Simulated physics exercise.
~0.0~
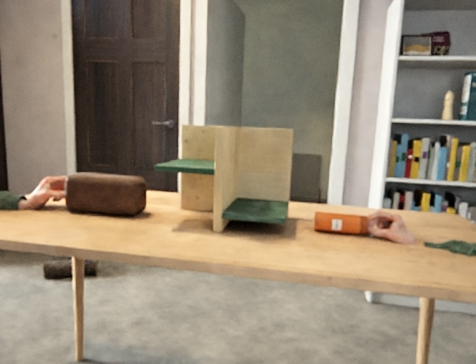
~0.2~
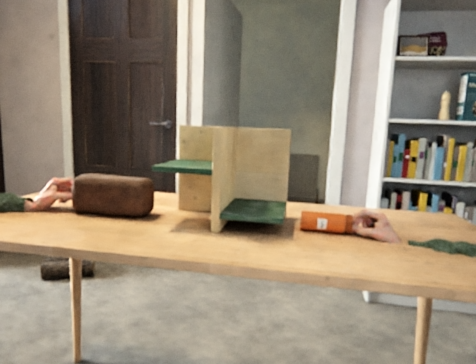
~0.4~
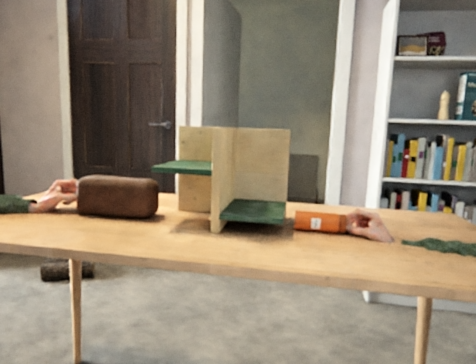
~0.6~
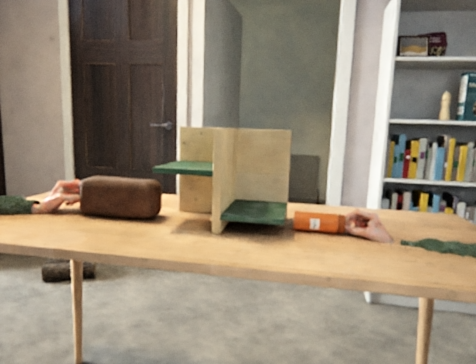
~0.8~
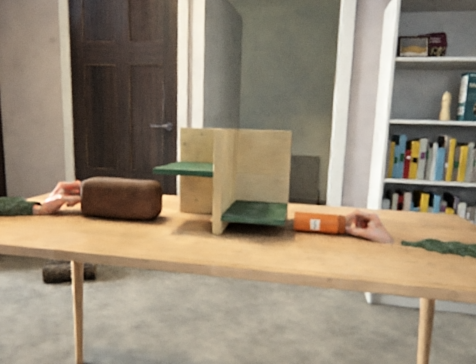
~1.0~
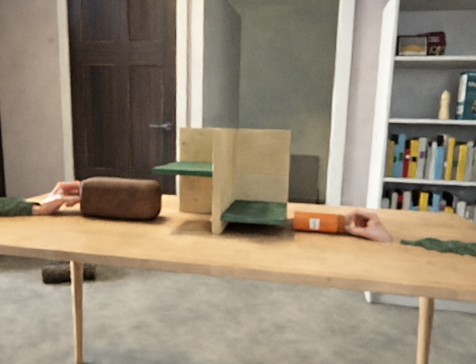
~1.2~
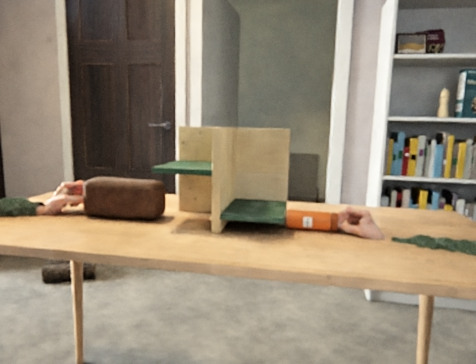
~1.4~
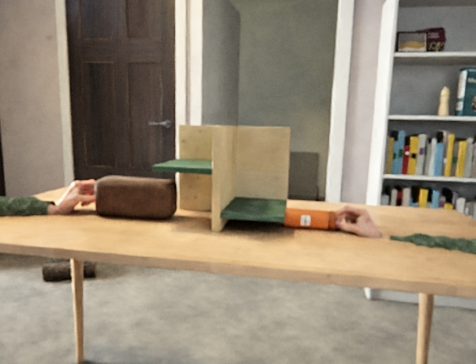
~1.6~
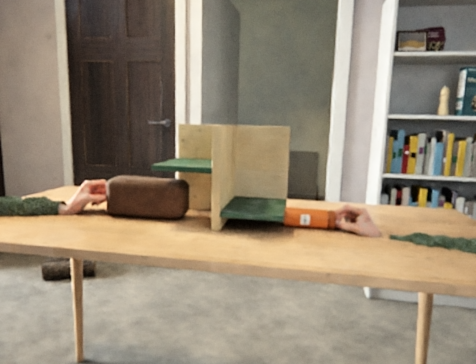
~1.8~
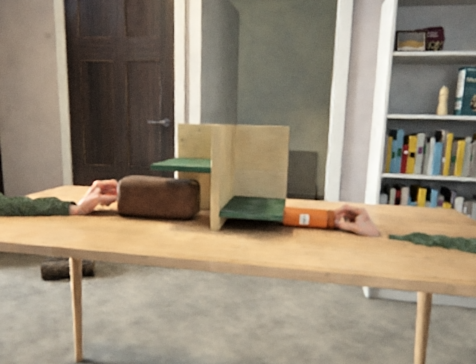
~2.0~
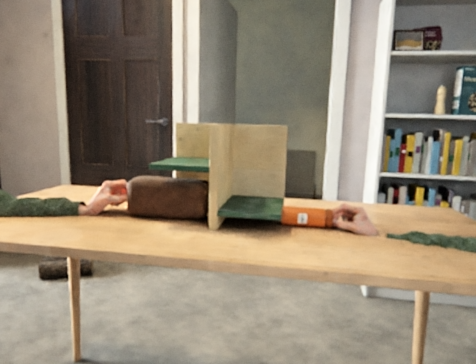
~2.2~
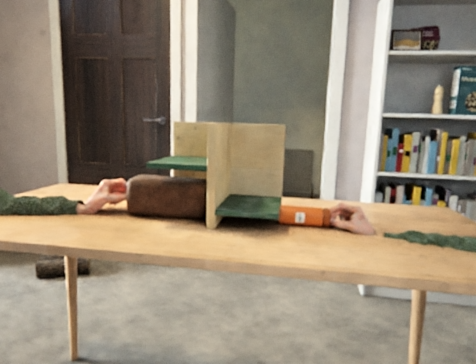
At the start, a hand on the left holds a dark brown loaf and a hand on the right holds an orange shaker lying on its side, with a two-sided shelf with green ledges between them on a wooden table. Both hands push their objects a little toward the shelf, then pause. The shaker moves slightly farther left and stops at the edge of the low right ledge. The left hand keeps pushing the loaf to the right, and it slides beneath the higher left ledge. At the end, the loaf sits under its ledge while the shaker remains caught outside.
